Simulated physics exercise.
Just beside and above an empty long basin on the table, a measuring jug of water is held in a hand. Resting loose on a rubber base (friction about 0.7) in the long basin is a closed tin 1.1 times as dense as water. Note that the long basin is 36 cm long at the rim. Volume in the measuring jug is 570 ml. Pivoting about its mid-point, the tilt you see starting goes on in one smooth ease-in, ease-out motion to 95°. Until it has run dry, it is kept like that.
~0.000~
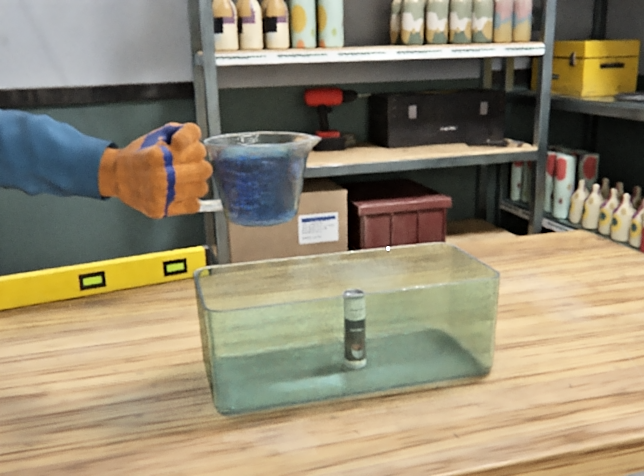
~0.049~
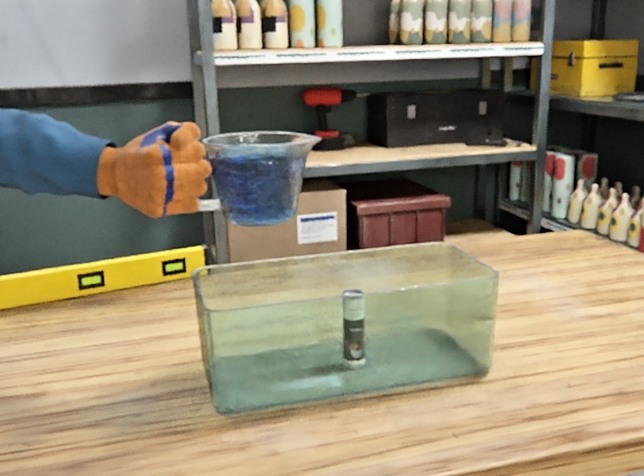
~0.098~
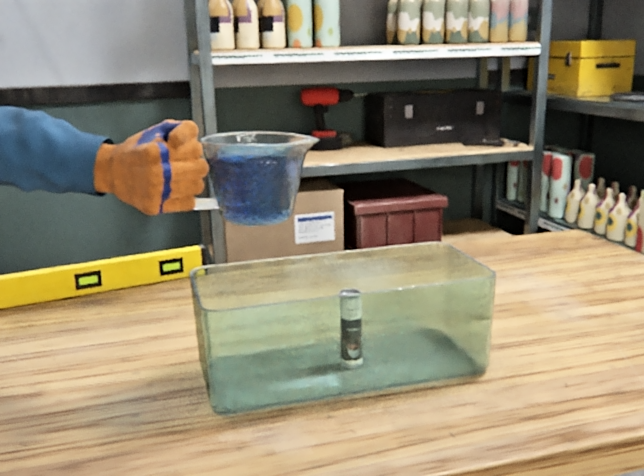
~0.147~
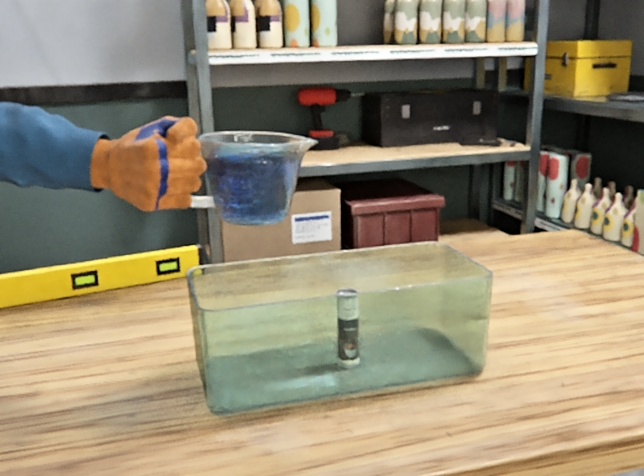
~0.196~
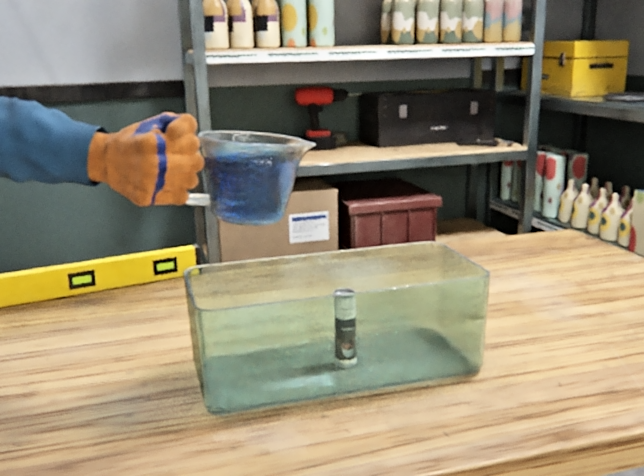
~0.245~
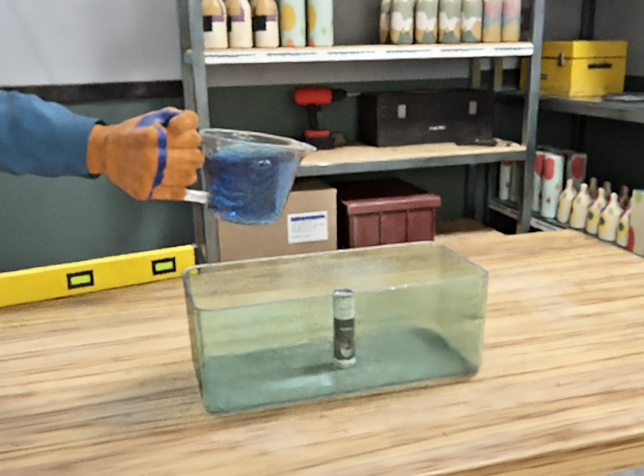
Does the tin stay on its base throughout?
Yes. It stays on its base.
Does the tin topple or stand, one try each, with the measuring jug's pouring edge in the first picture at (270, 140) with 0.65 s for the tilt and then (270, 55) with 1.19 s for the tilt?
First it goes over; then it topples.
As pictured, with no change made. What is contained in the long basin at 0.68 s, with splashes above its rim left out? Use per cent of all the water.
Close to 10 in a hundred.
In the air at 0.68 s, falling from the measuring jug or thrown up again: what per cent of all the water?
About 20 per cent.
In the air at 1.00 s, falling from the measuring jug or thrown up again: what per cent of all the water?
Around 12 percent of the liquid.
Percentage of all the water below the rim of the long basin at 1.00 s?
Roughly 72 %.
Then, 0.68 s in, the tilt is 58° and 69 per cent is still to pour; the tin stands where it began.
Then, 1.00 s in, the tilt is 89° and 16 per cent is still to pour; the tin stands where it began.
Then, 1.33 s in, the tilt is 95° and 1 per cent is still to pour; the tin stands where it began.
Then, 1.69 s in, the tilt is 95° and 0 per cent is still to pour; the tin stands where it began.
Finally, the tin stands where it began.
